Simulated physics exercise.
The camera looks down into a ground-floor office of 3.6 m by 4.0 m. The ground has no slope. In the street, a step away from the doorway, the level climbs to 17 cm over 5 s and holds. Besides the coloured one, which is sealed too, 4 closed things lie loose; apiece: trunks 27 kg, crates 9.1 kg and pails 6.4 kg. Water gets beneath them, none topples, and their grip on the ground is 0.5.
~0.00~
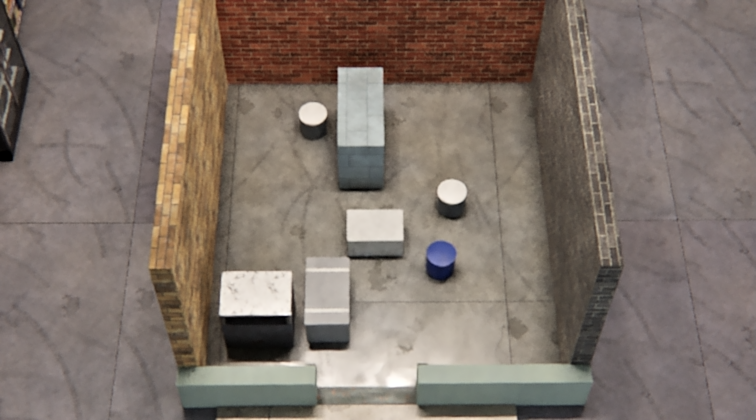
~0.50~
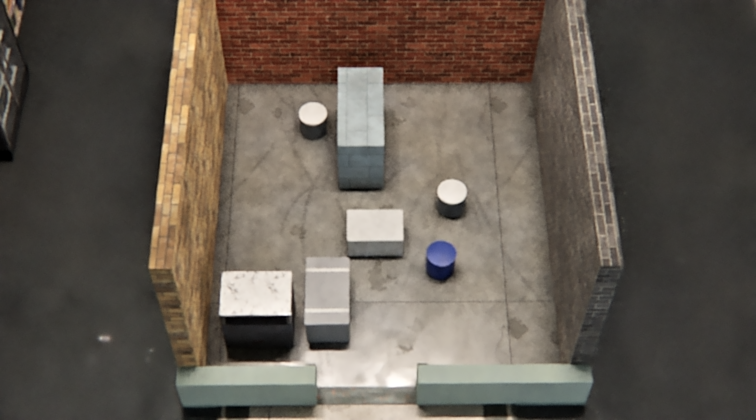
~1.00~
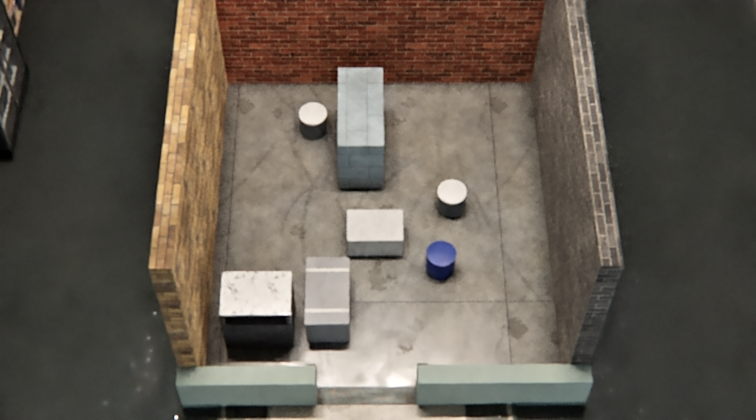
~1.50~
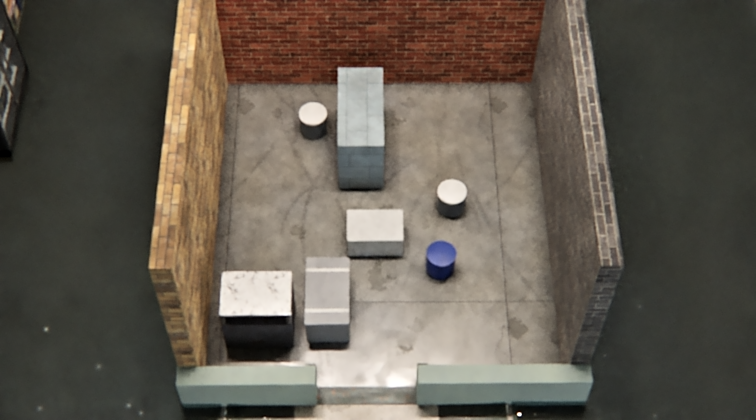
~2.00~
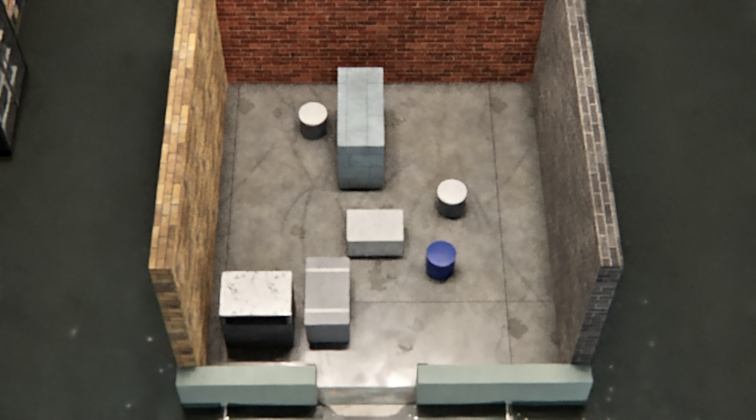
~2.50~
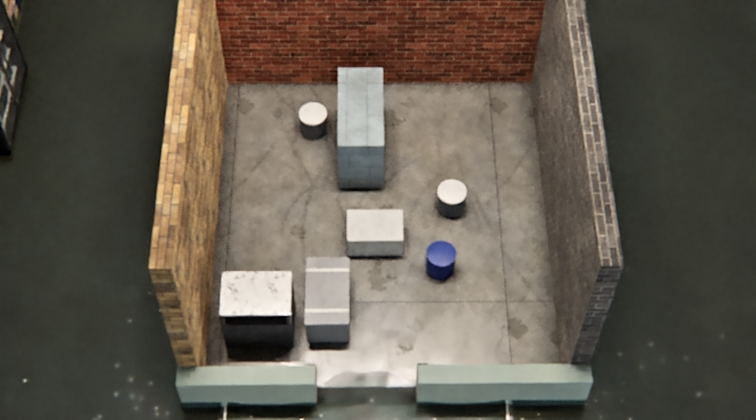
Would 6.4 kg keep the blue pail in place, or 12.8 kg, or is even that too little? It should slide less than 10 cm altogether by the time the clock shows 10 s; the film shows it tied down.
Verdict: Only the higher weight holds it.
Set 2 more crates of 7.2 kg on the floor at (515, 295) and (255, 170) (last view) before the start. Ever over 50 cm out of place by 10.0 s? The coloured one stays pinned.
In turn: Less, more.
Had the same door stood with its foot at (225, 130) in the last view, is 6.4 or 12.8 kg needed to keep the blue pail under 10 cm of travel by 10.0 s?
In that case the lower weight is enough.
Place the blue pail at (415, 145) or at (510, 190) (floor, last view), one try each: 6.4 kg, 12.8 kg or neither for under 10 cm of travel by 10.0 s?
In turn: Either load holds; only the larger holds.
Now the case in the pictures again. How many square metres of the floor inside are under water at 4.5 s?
Some 3.0 m2.
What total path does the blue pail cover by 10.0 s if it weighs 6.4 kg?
About 80 cm.
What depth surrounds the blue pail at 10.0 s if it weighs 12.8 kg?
About 7 cm.
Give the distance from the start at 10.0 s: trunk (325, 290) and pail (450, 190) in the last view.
In that order: 60 cm, 0 cm.
After 3.5 s the blue pail would be 0 cm from its start with 6.4 kg and 0 cm from its start with 12.8 kg; 0 cm of water round it then.
After 4.5 s the blue pail would be 0 cm from its start with 6.4 kg and 0 cm from its start with 12.8 kg; 3 cm of water round it then.
After 7.0 s the blue pail would be 28 cm from its start with 6.4 kg and 0 cm from its start with 12.8 kg; 5 cm of water round it then.
After 10.0 s the blue pail would be 75 cm from its start with 6.4 kg and 0 cm from its start with 12.8 kg; 7 cm of water round it then.
